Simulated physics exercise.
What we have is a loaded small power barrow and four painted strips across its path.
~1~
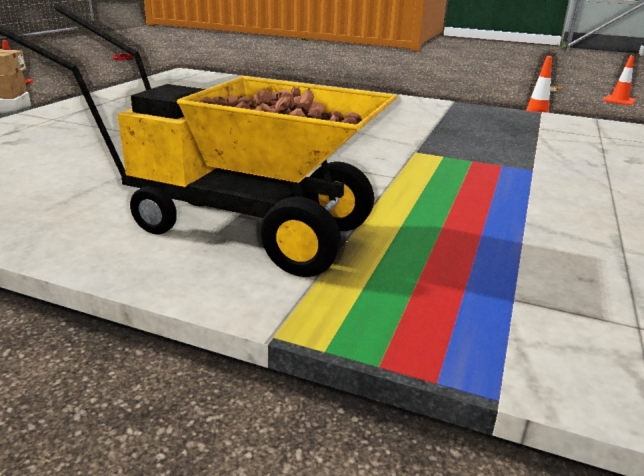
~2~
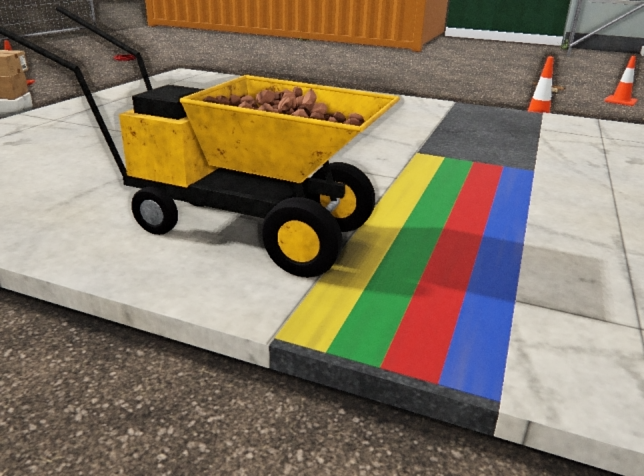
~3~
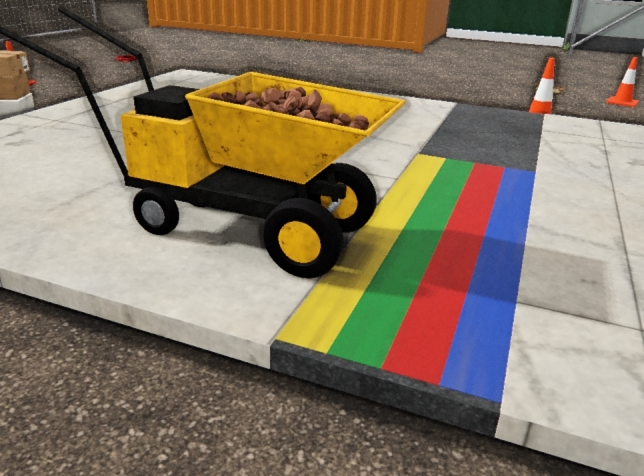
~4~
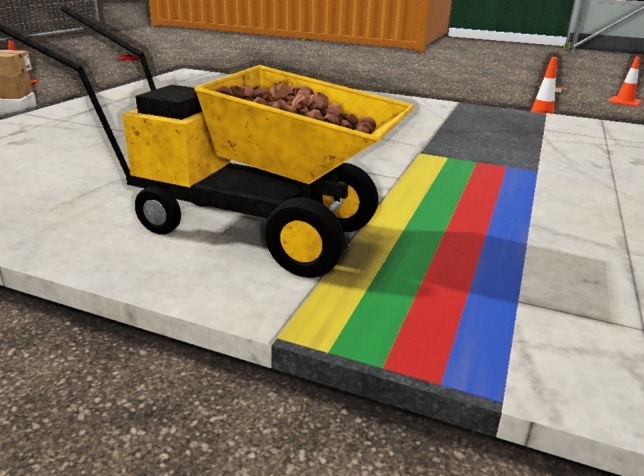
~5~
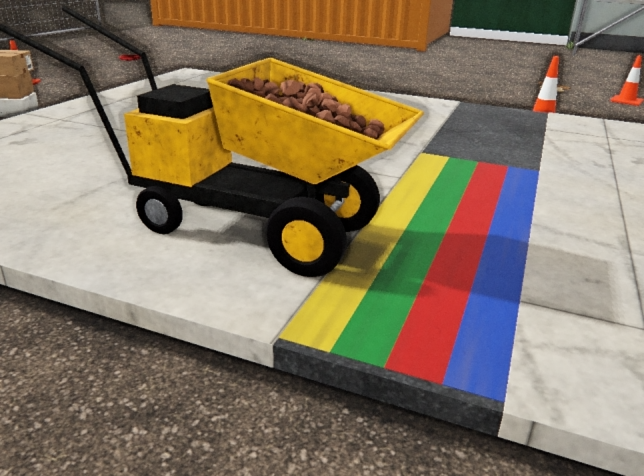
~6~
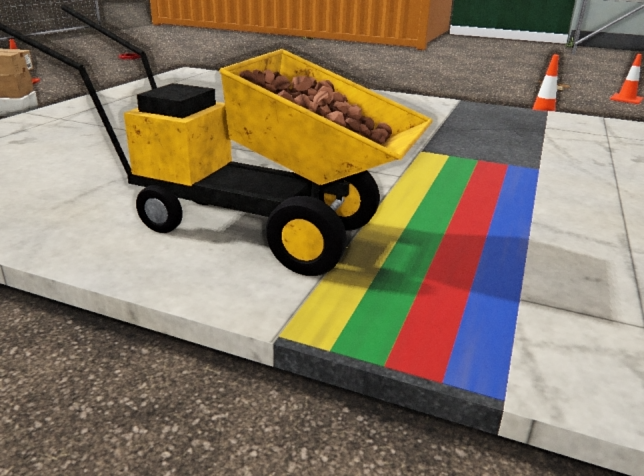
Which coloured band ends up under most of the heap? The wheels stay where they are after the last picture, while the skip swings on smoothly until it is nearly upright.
The blue one.
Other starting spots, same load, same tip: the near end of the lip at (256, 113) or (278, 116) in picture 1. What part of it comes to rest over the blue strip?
In order: 0 % and 10 %.
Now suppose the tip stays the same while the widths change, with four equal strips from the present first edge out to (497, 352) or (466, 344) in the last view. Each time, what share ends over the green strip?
0 and 0 in a hundred.
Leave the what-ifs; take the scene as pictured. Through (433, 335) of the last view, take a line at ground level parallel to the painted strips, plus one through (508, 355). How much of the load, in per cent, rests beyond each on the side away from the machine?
Close to 70 per cent, then close to 20 per cent.
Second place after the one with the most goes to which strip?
In second place: Red.
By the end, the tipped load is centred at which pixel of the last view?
Resting centre, last frame: Roughly (494, 278).
Soon after the last picture, skip tipped steeply; all in the skip.
A little later, skip tipped right over; most in the skip; a small part over the red strip; a small part over the blue strip.
Later still, skip tipped right over; about a quarter in the skip; about a quarter over the red strip; about a third over the blue strip; about a quarter off the paint.
At rest, skip tipped right over; about a quarter in the skip; none over the yellow strip; a stray few over the green strip; about a quarter over the red strip; about a third over the blue strip; about a quarter off the paint.
